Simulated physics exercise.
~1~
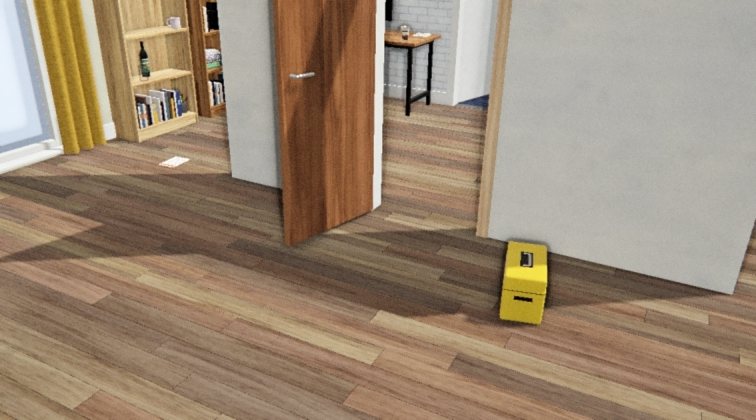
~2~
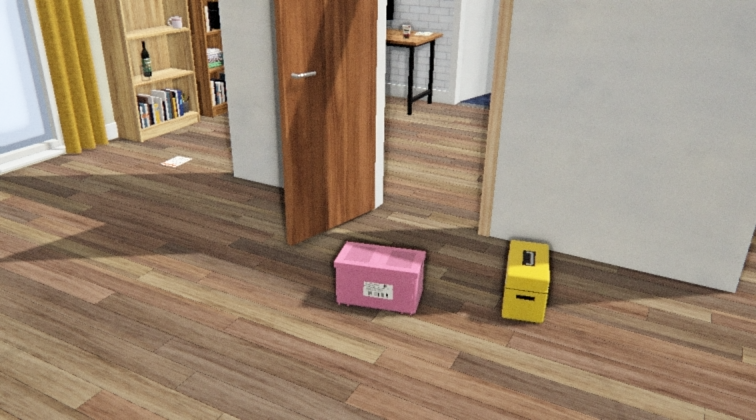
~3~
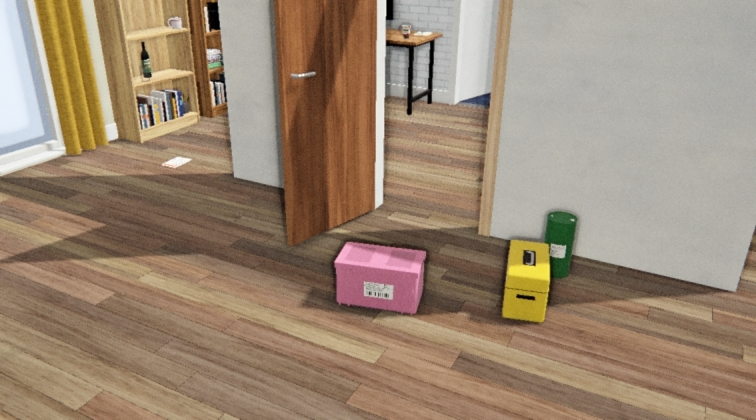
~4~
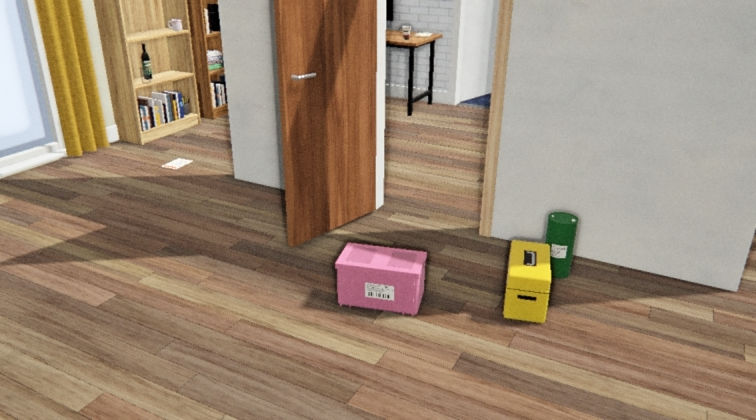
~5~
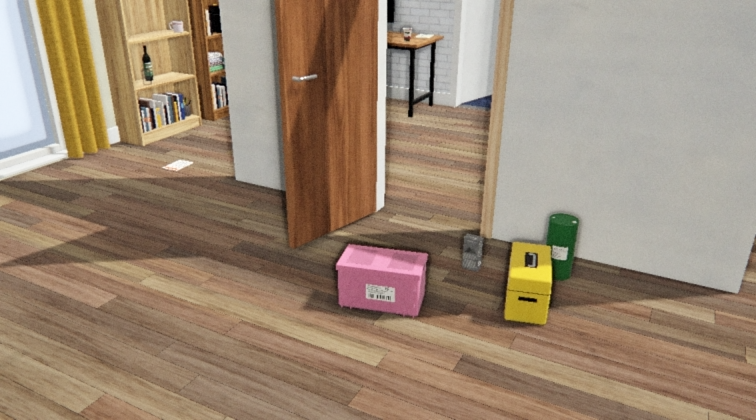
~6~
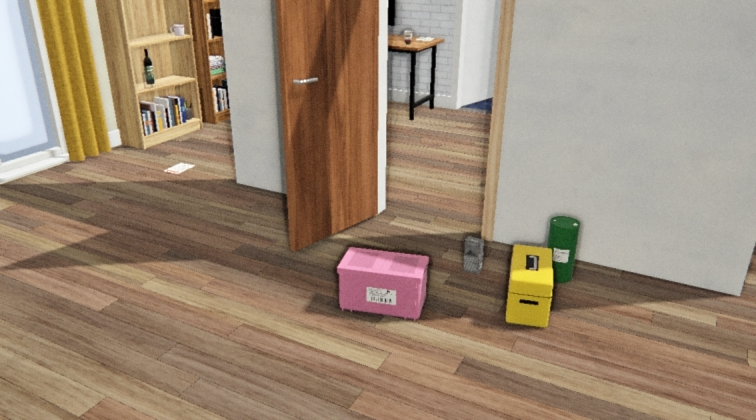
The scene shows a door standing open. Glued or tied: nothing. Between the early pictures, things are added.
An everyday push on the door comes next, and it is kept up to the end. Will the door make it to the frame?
I expect it will finish flush.
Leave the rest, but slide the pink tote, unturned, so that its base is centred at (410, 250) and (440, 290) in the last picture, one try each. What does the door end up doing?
The door is obstructed the first time and meets the jamb the second time.
Then, 0.60 s later than the last frame, door 89° open.
Then, 1.20 s later than the last frame, door 58° open.
Then, 1.60 s later than the last frame, door 36° open.
Then, 2.00 s later than the last frame, door 14° open.
When it is over, door 0° open; all 4 as before. End places, in pixels of the last picture, grey carton near (474, 255).
